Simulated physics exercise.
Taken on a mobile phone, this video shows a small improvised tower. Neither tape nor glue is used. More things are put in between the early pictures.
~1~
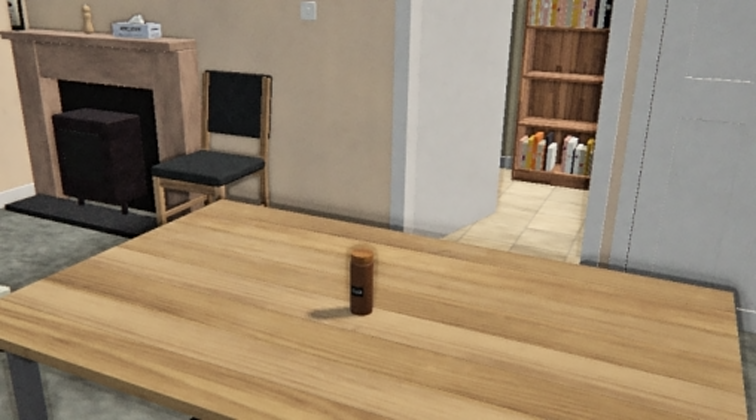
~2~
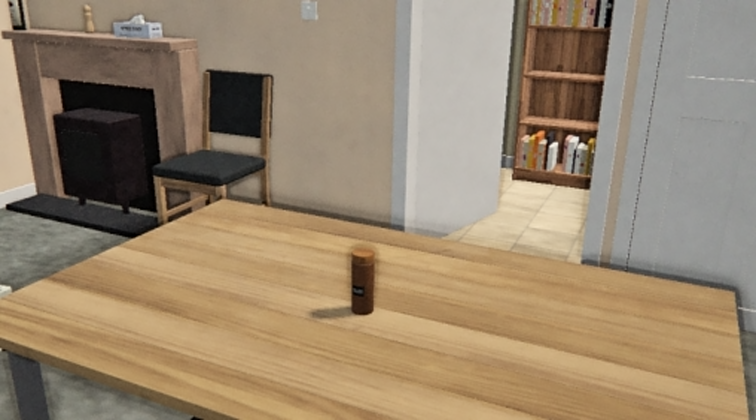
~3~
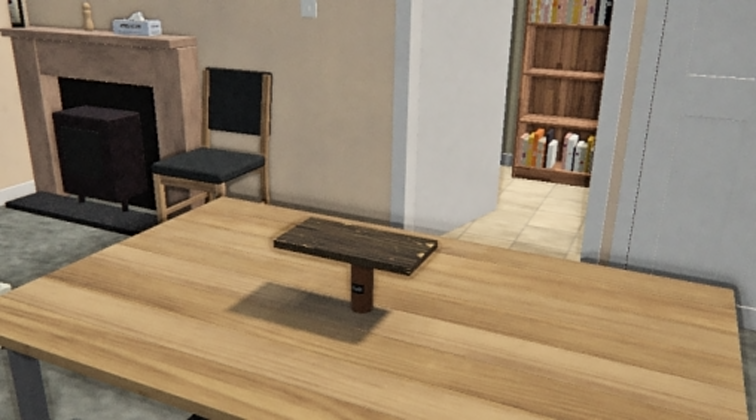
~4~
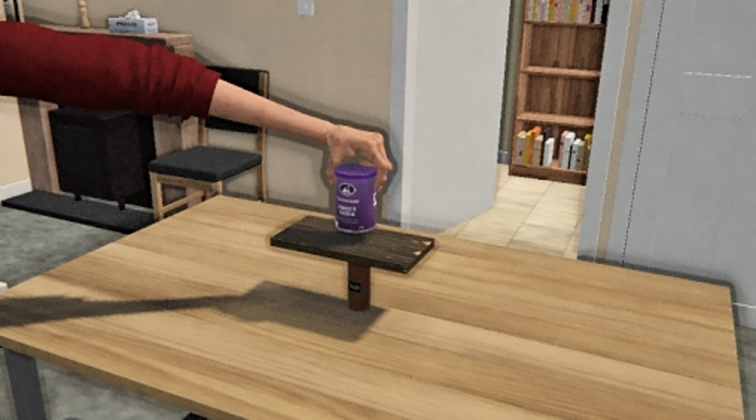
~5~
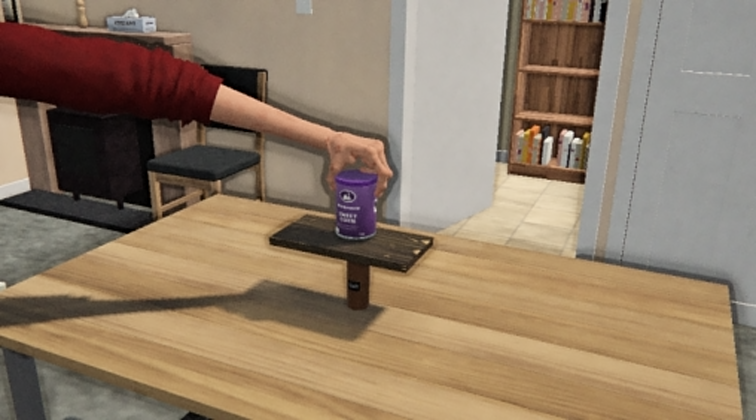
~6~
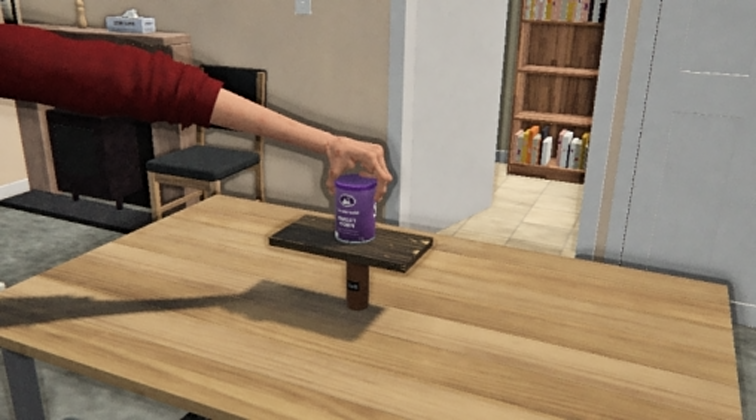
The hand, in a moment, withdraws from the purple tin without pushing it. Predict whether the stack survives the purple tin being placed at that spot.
Frankly, it's a success, that one.
Then, 0.20 s on from there, no change.
Then, 0.50 s on from there, purple tin resting near (356, 209).
In the end, all 3 unmoved. At the end, from the last picture's camera, purple tin near (356, 209). The stack stays up.
